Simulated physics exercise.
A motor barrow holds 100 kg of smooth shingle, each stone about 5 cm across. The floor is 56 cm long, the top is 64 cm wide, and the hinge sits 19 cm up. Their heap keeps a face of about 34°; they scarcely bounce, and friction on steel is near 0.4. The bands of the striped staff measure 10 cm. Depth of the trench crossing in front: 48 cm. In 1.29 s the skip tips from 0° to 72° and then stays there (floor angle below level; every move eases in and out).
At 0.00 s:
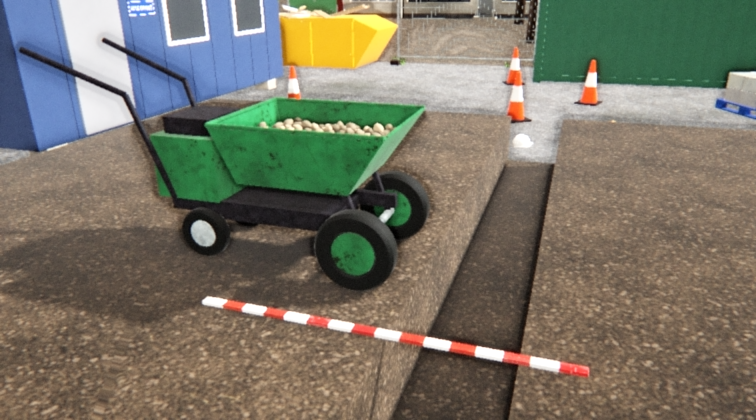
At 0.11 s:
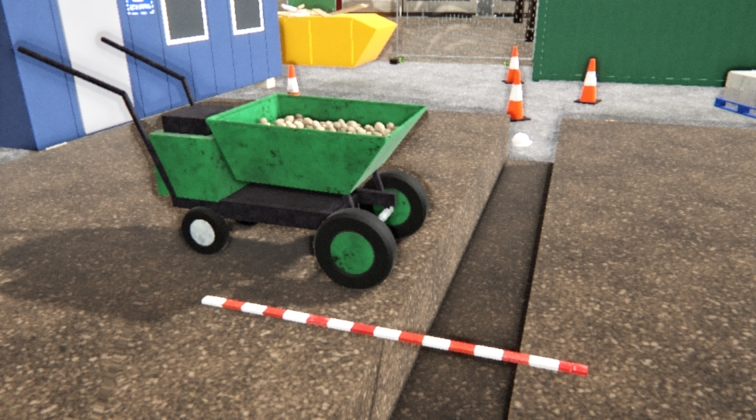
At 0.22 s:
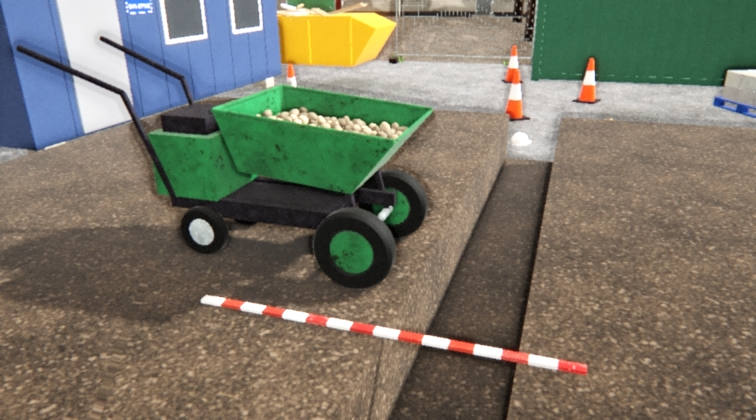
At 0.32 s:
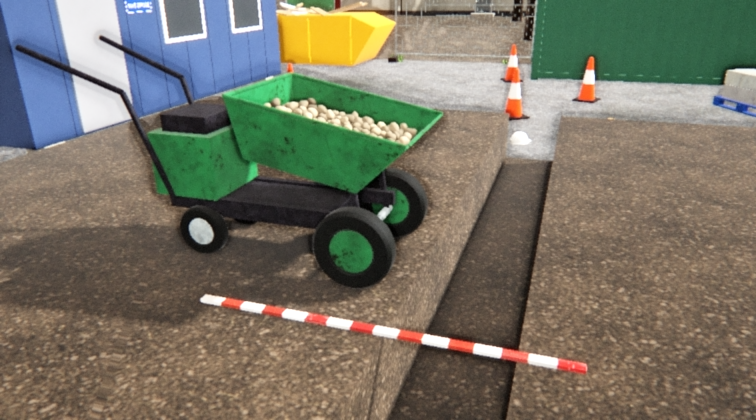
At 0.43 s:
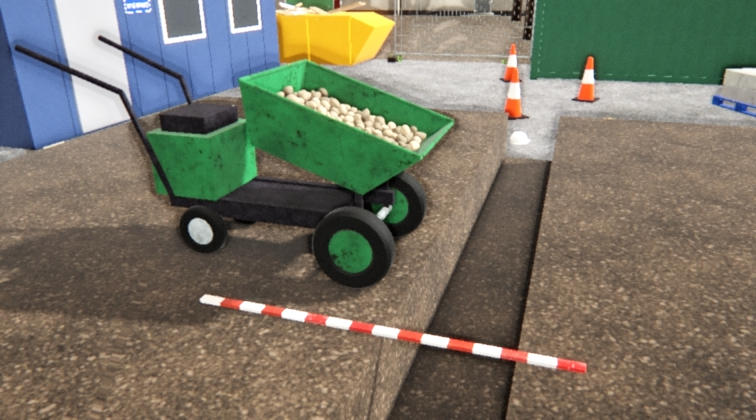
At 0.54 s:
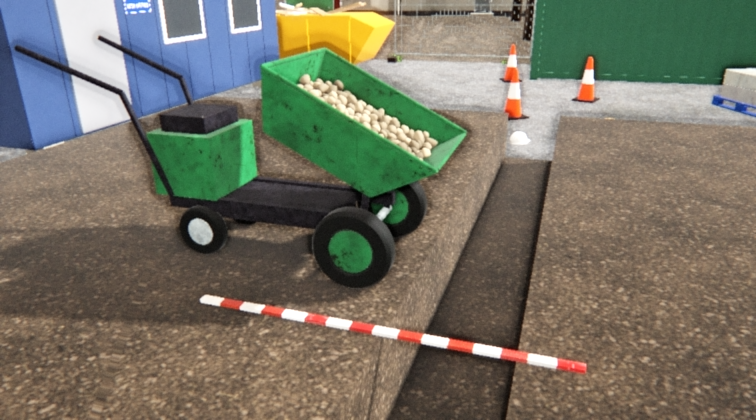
The video shows a green motor barrow loaded with smooth, pale stones standing beside a narrow trench, behind a red and white striped staff. Its skip tilts steadily forward to the right, the rear rising well above the chassis.
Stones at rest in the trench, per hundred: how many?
Approx. 59 %.
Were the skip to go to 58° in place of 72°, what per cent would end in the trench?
It would be near 50 per cent.
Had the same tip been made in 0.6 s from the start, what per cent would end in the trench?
Roughly 40 per cent.
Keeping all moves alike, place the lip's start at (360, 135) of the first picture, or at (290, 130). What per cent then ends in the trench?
About 90 per cent first, then about 100 per cent.
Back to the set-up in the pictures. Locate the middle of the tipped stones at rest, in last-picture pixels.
(516, 348).
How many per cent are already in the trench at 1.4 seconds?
Around 25 per cent of it.
After 1.0 s the floor is at 61°; 100 % in the skip; the foremost stones are at (483, 207).
After 1.4 s the floor is at 72°; 52 % in the skip, 24 % in the trench, 24 % past the trench; the foremost stones are at (604, 289).
After 1.7 s the floor is at 72°; 20 % in the skip, 40 % in the trench, 41 % past the trench; the foremost stones are at (716, 301).
After 3.7 s the floor is at 72°; 0 % in the skip, 59 % in the trench, 41 % past the trench; the foremost stones are past the picture's edge.
